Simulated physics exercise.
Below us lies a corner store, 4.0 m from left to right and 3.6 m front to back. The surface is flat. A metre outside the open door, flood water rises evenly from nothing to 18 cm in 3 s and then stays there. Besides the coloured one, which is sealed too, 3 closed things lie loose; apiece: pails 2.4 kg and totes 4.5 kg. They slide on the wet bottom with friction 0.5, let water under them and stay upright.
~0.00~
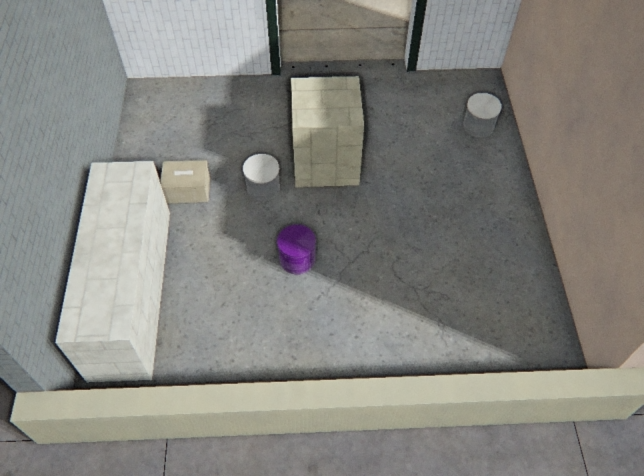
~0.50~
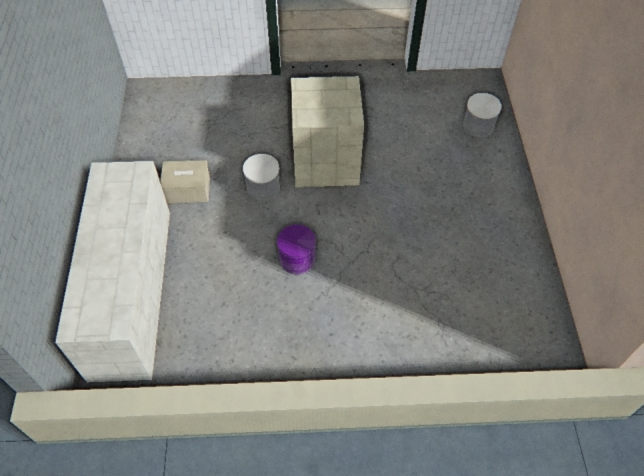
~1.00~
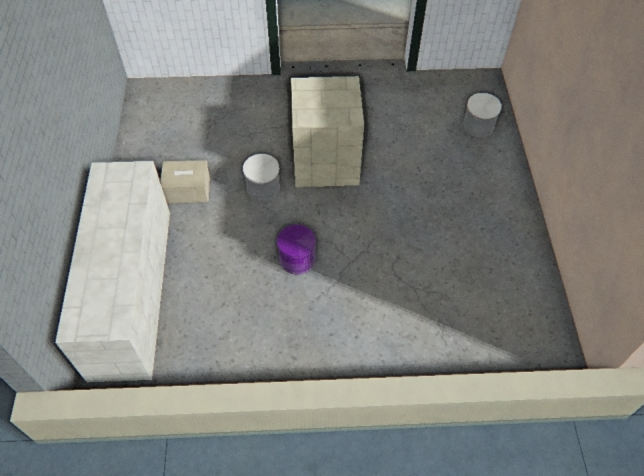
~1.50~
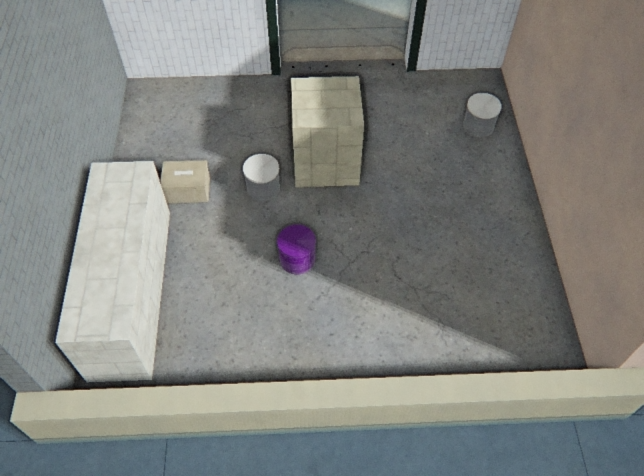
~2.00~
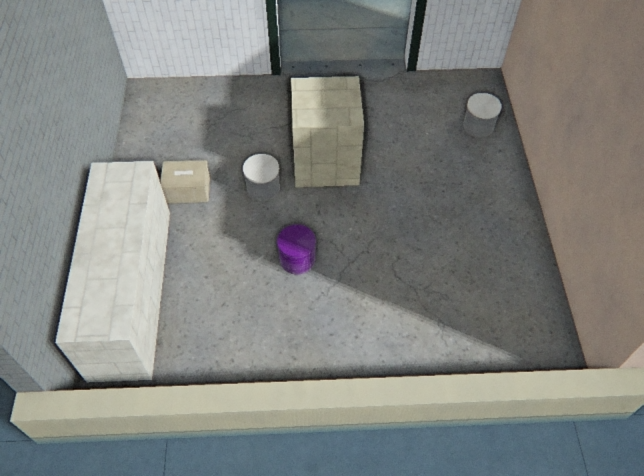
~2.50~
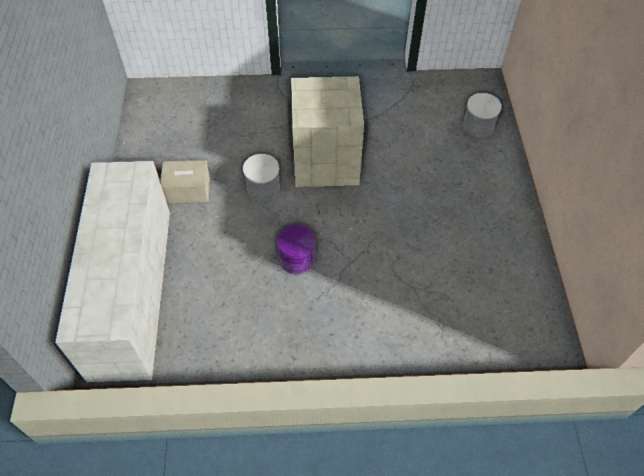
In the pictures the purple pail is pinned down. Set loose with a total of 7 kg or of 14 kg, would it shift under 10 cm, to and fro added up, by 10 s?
For it, the smaller load will do.
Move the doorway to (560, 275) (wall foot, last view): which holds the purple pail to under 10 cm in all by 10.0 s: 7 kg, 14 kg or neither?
In that case only the larger load is enough.
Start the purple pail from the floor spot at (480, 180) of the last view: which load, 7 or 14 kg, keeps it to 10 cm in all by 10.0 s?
It takes the larger.
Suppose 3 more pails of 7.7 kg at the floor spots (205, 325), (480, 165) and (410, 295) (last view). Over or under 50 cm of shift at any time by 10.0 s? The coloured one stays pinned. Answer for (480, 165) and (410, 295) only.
In that order: More, less.
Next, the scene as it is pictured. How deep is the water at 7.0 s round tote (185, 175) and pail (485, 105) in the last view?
Roughly 9 and 3 cm.
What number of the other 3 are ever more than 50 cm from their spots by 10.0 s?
That makes 1.
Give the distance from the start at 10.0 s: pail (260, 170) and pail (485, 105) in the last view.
In turn: 20 cm, 30 cm.
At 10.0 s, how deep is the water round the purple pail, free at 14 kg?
About 6 cm.
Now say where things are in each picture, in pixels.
The purple pail at (296, 240) rests on the ground; 0.0 m2 under water; 0 of 4 have shifted, in the first picture.
The purple pail at (296, 240), on the bottom; water covers 0.0 m2; 0 of 4 have shifted, in the second picture.
The purple pail at (296, 240), on the bottom; 0.0 m2 under water; 0 of 4 have shifted, in the third picture.
The purple pail at (296, 240) rests on the ground; water covers 0.0 m2; 0 of 4 have shifted, in the fourth picture.
The purple pail at (296, 240), on the bottom; 0.1 m2 under water; 0 of 4 have shifted, in the fifth picture.
The purple pail at (296, 240), on the bottom; 0.8 m2 under water; 0 of 4 have shifted, in the sixth picture.
After 3.5 s the purple pail would be 0 cm from its start with 7 kg and 0 cm from its start with 14 kg; 0 cm of water round it then.
After 4.5 s the purple pail would be 0 cm from its start with 7 kg and 0 cm from its start with 14 kg; 0 cm of water round it then.
After 7.0 s the purple pail would be 0 cm from its start with 7 kg and 0 cm from its start with 14 kg; 1 cm of water round it then.
After 10.0 s the purple pail would be 2 cm from its start with 7 kg and 0 cm from its start with 14 kg; 6 cm of water round it then.
